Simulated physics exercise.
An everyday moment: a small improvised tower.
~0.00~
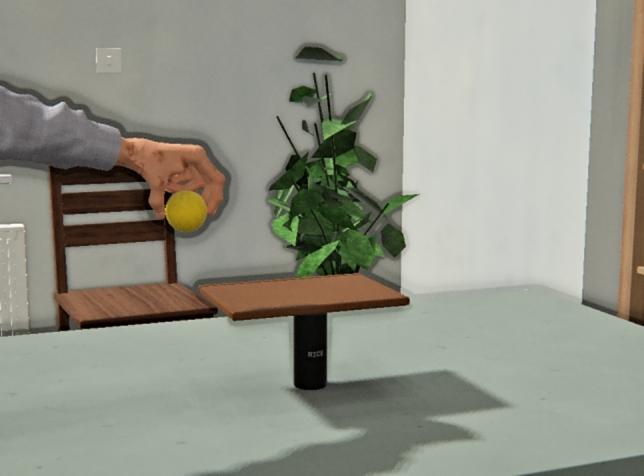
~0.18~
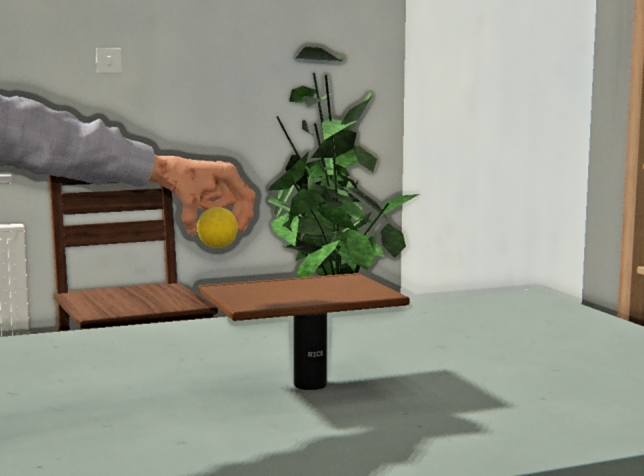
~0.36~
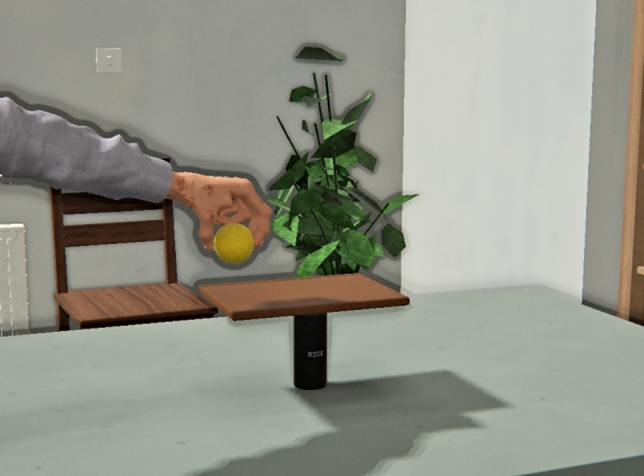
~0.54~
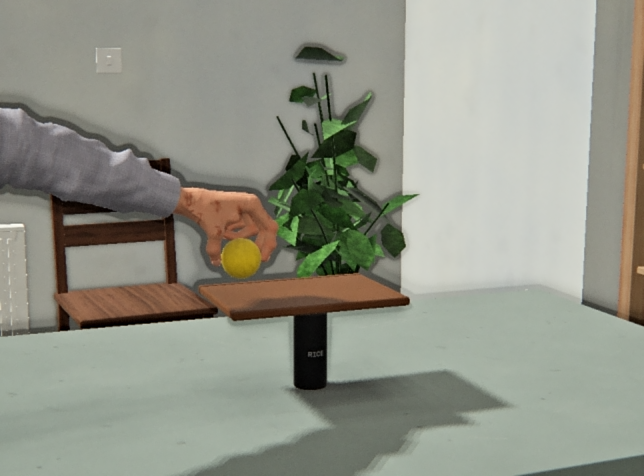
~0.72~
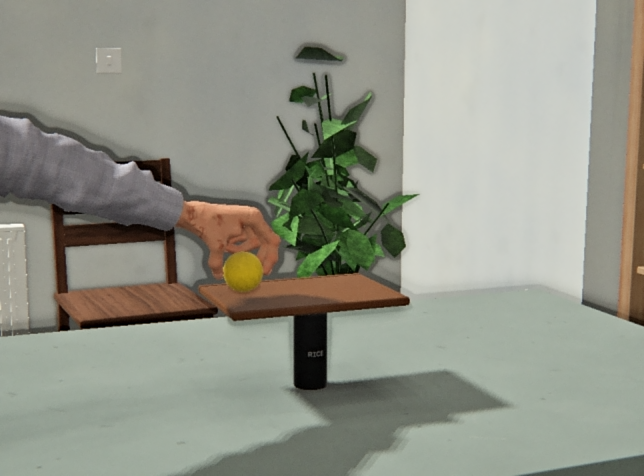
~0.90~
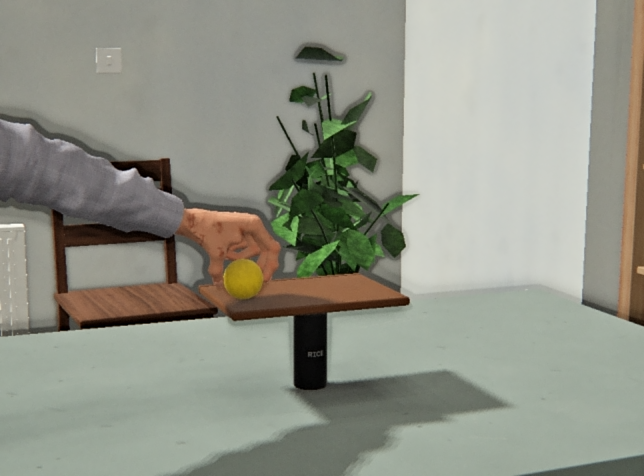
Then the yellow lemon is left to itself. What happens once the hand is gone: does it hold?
The stack loses its balance.
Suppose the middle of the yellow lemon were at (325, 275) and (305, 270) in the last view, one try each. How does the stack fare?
In the first case it keeps its balance; in the second case it stays up.
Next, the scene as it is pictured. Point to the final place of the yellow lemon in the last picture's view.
Near (248, 379).
After 1.20 s, yellow lemon now fallen; brown lid tipped 50° from how it was.
After 1.30 s, brown lid on its side.
After 1.60 s, brown lid now fallen.
After 1.70 s, things are still on the move.
At rest (2.0 s), fallen, brown lid and yellow lemon; black shaker in place. Seen from the same camera at the end, yellow lemon near (248, 379). The stack comes apart.
